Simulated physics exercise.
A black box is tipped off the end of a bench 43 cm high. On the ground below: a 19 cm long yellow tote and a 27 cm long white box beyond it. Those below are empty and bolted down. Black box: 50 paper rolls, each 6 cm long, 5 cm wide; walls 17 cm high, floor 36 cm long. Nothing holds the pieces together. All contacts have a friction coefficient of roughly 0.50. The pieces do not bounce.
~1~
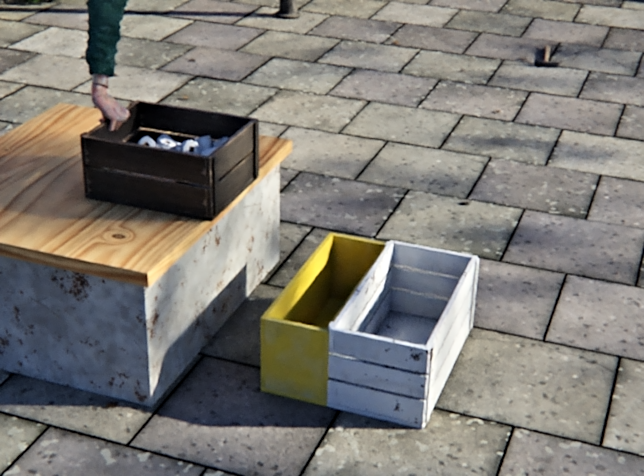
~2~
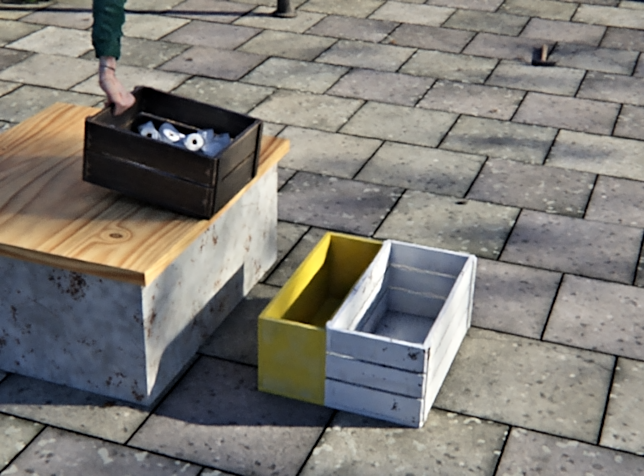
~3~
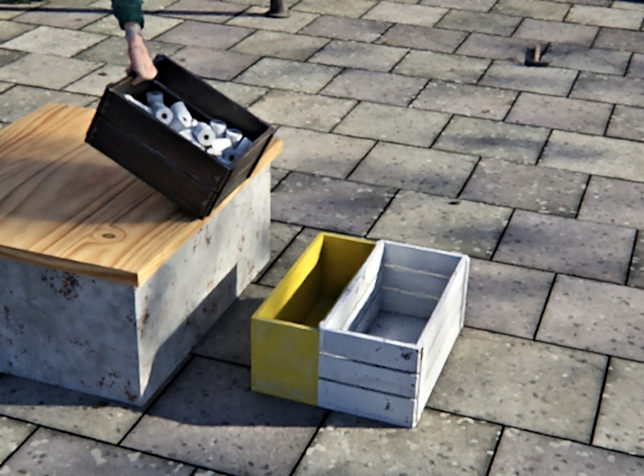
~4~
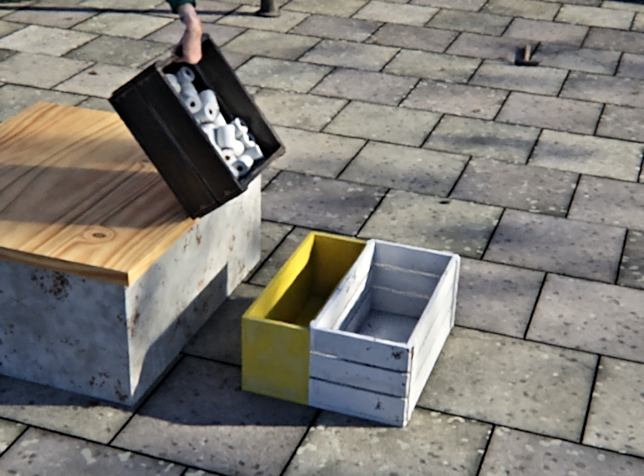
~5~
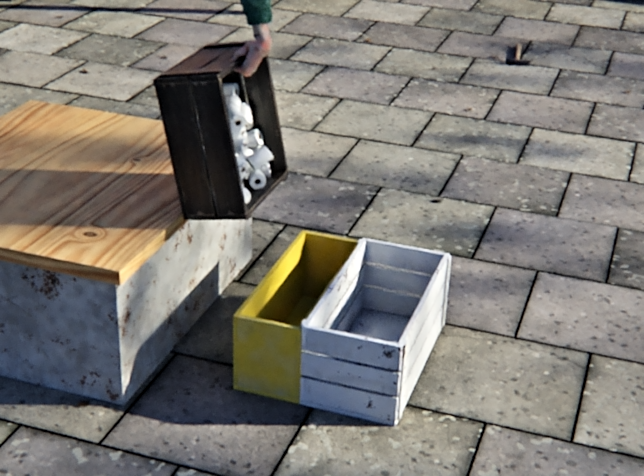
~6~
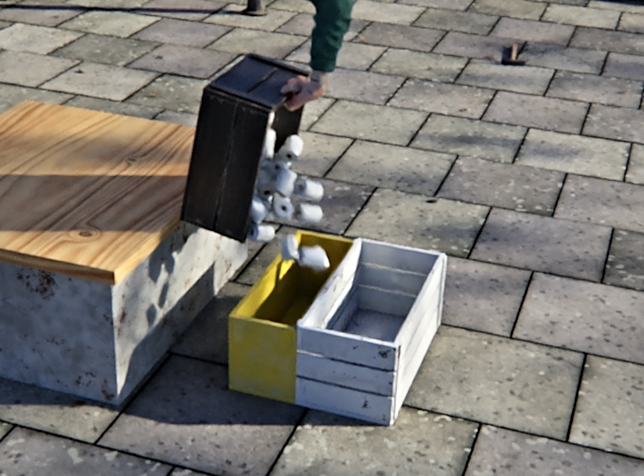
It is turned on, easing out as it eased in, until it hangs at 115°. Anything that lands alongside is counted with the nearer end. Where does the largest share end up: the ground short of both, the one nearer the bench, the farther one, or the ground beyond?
The first one, the yellow tote, gets the most.
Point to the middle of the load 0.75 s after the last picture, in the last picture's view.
Around (303, 330).
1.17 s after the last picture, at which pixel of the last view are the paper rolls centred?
Near (301, 334).
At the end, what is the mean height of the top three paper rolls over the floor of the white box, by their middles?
Roughly 3 cm.
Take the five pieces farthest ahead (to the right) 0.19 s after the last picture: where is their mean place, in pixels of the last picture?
Around (370, 304).
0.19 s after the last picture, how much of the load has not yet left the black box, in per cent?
Some 40 per cent.
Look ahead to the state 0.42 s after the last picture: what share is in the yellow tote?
About 55 per cent.
Then, 0.19 s after the last picture, tilt 112°; 19 still in the black box, 8 in the yellow tote, 5 in the white box and 18 in the air.
Then, 0.42 s after the last picture, tilt 115°; 8 still in the black box, 28 in the yellow tote, 9 in the white box and 5 in the air.
Then, 0.75 s after the last picture, tilt 115°; 3 still in the black box, 38 in the yellow tote and 9 in the white box.
When it is over (1.17 s after the last picture), 41 in the yellow tote and 9 in the white box.
